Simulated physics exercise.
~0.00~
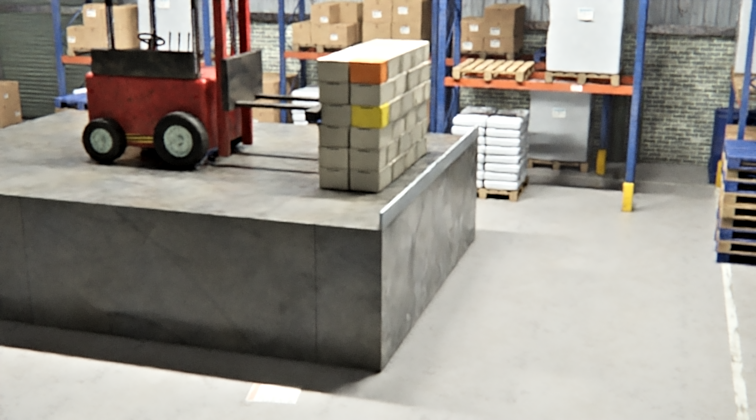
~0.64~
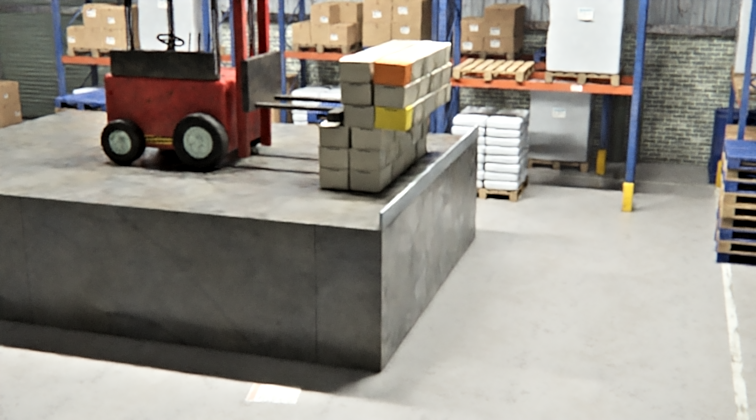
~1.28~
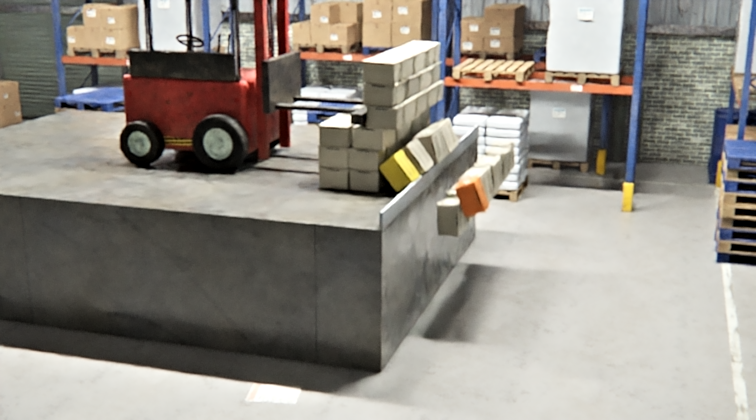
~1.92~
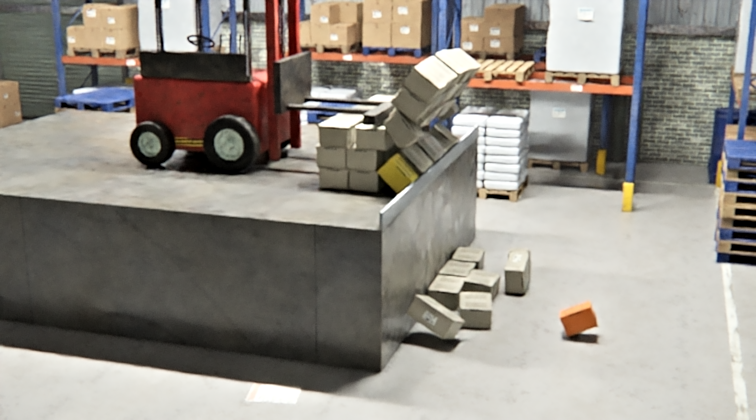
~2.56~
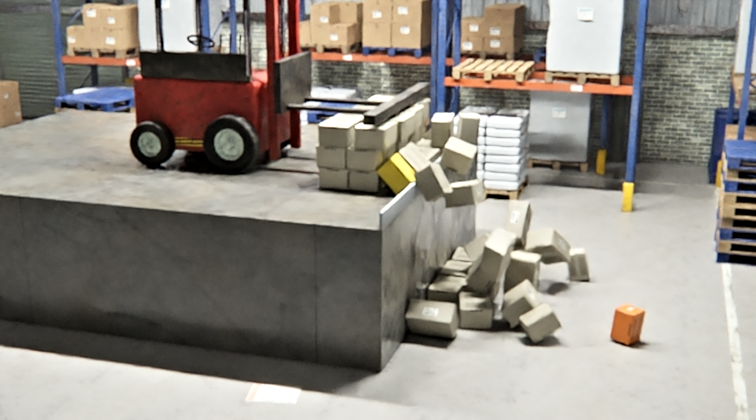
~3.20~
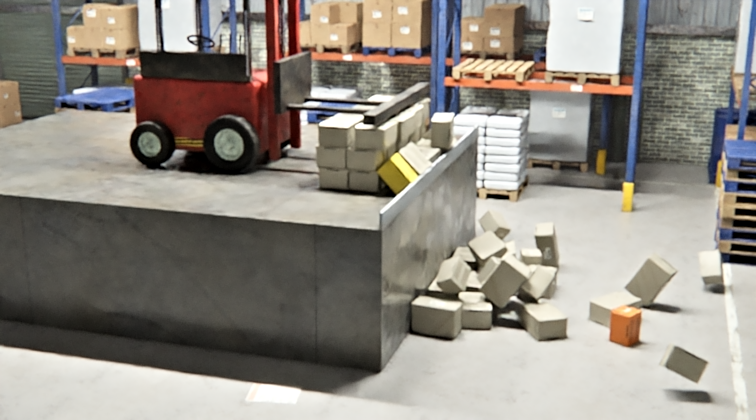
A red forklift stands at the left on a raised grey platform in a warehouse, seen from above by a still camera, with blue and orange racking behind. It rolls right, pushing a long dark beam into a stack of beige blocks that includes one orange and one yellow. The upper layers slide outward, then the orange block and several others tumble over the edge. More blocks topple after them, bouncing across the floor as the forklift stops. A pile lies below, the orange block to its right, while the yellow one rests tilted above beside the remaining stack.
